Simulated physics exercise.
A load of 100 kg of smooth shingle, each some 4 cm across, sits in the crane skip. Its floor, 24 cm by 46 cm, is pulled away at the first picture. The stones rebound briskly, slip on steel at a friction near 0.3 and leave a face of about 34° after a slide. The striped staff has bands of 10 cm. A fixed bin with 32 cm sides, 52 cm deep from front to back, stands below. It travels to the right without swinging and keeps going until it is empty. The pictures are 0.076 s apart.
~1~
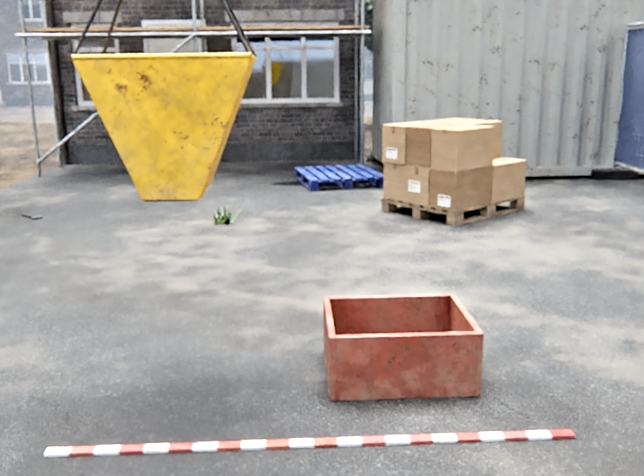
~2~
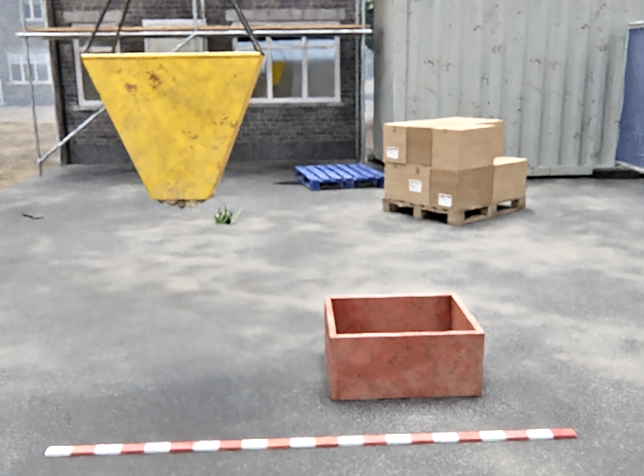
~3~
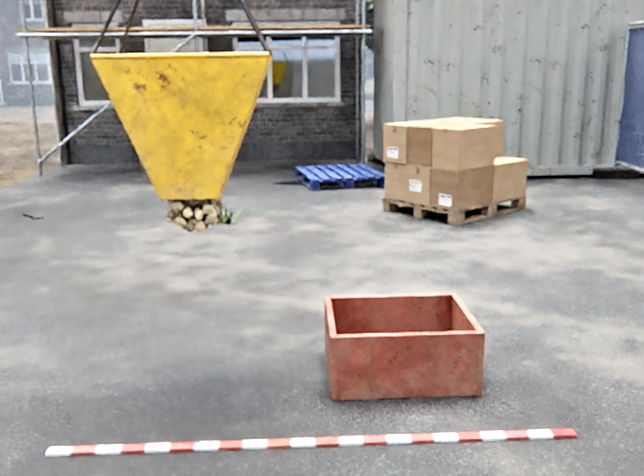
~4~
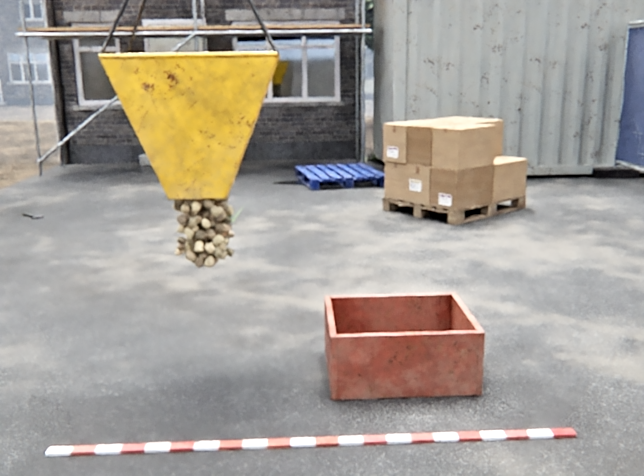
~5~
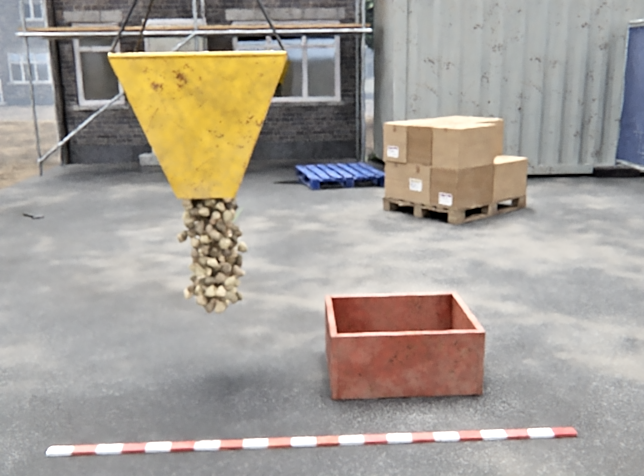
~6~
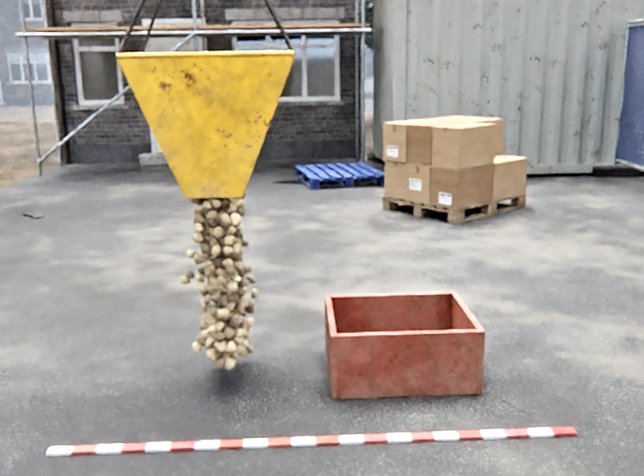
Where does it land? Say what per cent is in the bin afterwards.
Close to 0 in a hundred.
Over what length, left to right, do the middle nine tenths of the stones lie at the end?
About 80 cm.
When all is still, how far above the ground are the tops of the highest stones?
About 16 cm.
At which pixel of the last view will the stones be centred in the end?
Around (264, 371).
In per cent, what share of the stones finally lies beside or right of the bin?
About 5 per cent.
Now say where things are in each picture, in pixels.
In the first frame, the outlet is at (171, 188); nothing has dropped yet.
In the second frame, the outlet is at (180, 188); 5 % is out.
In the third frame, the outlet is at (189, 188); 14 % is out, the lowest stones still above the rim at (201, 220), 81 cm up.
In the fourth frame, the outlet is at (197, 187); 27 % is out, the lowest stones still above the rim at (210, 254), 63 cm up.
In the fifth frame, the outlet is at (205, 187); 40 % is out, the lowest stones still above the rim at (220, 298), 40 cm up.
In the sixth frame, the outlet is at (213, 186); 53 % is out, the lowest stones still above the rim at (220, 313), 36 cm up.
Then, 0.3 s after the last picture, 0 % in the crane skip, 100 % falling or lying left of the bin; the stones farthest right are at (325, 361).
Then, 0.7 s after the last picture, 0 % in the crane skip, 97 % falling or lying left of the bin, 3 % falling or lying beside or right of the bin; the stones farthest right are at (399, 360).
Then, 1.3 s after the last picture, 0 % in the crane skip, 95 % falling or lying left of the bin, 5 % falling or lying beside or right of the bin; the stones farthest right are at (445, 367).
Then, 2.2 s after the last picture, 0 % in the crane skip, 95 % falling or lying left of the bin, 5 % falling or lying beside or right of the bin; the stones farthest right are at (446, 367).
Then, 4.1 s after the last picture, 0 % in the crane skip, 95 % left of the bin, 5 % beside or right of the bin; the stones farthest right are at (446, 367).
